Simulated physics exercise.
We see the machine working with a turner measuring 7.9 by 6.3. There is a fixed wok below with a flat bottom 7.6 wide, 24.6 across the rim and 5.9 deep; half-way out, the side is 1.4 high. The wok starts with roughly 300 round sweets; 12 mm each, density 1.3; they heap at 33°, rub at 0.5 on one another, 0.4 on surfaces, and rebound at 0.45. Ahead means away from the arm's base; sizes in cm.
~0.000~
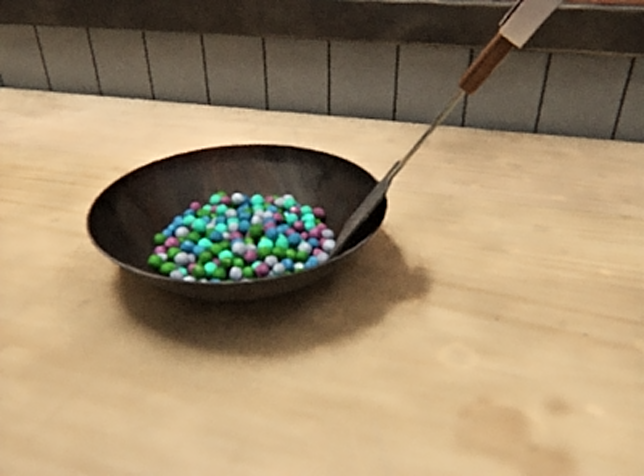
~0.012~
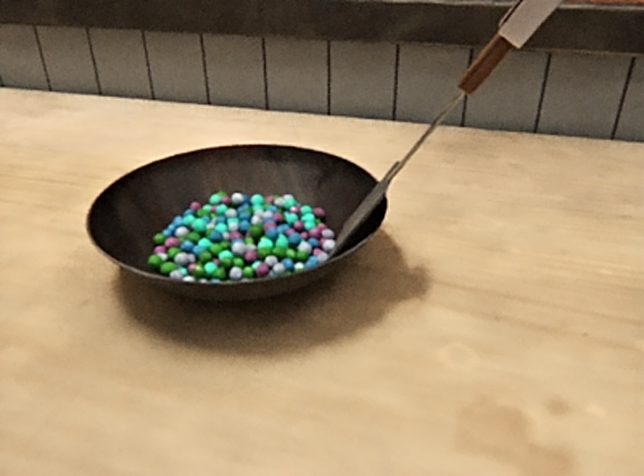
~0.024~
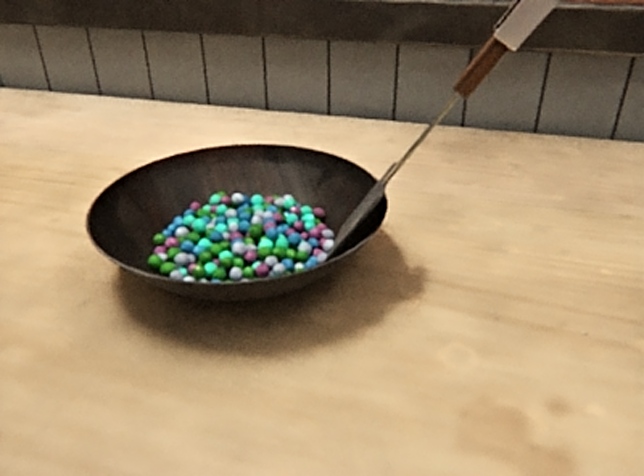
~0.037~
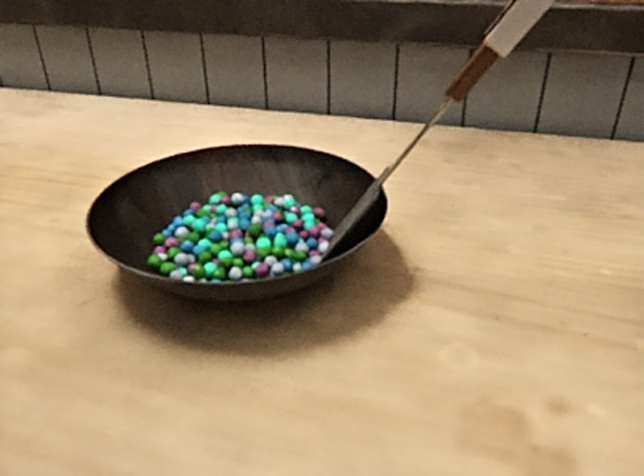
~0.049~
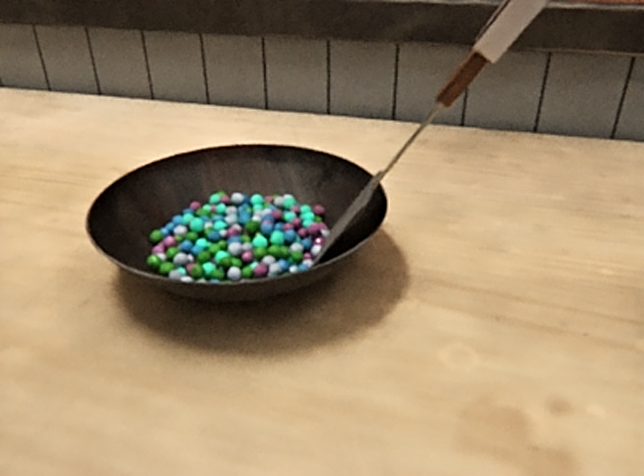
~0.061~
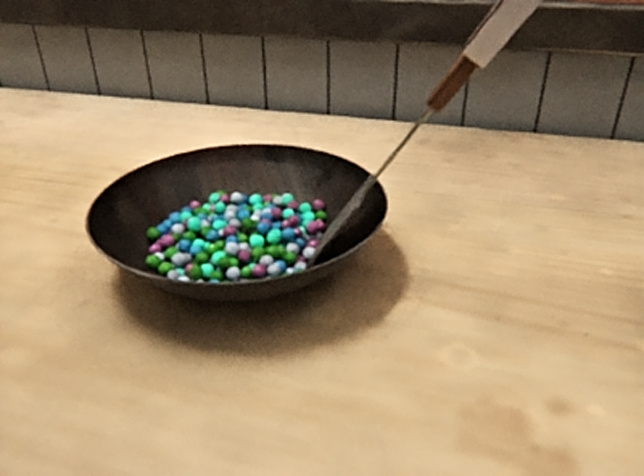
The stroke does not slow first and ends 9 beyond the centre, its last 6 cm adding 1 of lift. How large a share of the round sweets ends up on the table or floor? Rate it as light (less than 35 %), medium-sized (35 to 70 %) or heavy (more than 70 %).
Rated light.
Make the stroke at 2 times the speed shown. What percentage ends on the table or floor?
40 %.
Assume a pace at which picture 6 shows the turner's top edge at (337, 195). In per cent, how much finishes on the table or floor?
I'd say around 45 per cent.
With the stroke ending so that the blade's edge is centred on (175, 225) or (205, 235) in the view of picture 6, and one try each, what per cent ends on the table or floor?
5 % and 0 %.
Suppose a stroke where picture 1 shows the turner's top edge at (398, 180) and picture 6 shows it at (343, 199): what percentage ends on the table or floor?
Some 50 percent ends up on the table or floor.
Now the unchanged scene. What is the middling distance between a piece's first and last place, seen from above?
Roughly 5 centimetres.
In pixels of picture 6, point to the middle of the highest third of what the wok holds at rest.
Look near (165, 220).
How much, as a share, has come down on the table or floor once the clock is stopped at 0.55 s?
That would be near 20 per cent, give or take.
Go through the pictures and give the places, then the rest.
The first picture shows turner top edge at (392, 176), sloping 57°; upper third of the load around (248, 230), from x 155 to 330, top at y 200; 299 in the wok.
The second picture shows turner top edge at (392, 176), sloping 57°; upper third of the load around (248, 230), from x 155 to 330, top at y 200.
The third picture shows turner top edge at (388, 178), sloping 57°; upper third of the load around (248, 230), from x 155 to 330, top at y 200.
The fourth picture shows turner top edge at (382, 182), sloping 57°; upper third of the load around (245, 230), from x 155 to 330, top at y 200.
The fifth picture shows turner top edge at (374, 186), sloping 57°; upper third of the load around (245, 229), from x 155 to 325, top at y 200.
The sixth picture shows turner top edge at (366, 190), sloping 57°; upper third of the load around (243, 226), from x 155 to 320, top at y 195; 299 in the wok.
After 0.17 s, sloping 57°, highest piece 5 above the table; 299 in the wok.
After 0.29 s, sloping 57°, highest piece 7 above the table; 299 in the wok.
After 0.55 s, sloping 57°, highest piece 8 above the table; 235 in the wok, 57 on the table or floor, 7 on the blade or in flight.
After 1.60 s, sloping 57°, highest piece 6 above the table; 234 in the wok, 65 on the table or floor.
At rest, 234 in the wok, 65 on the table or floor. That is 22 % on the table or floor.
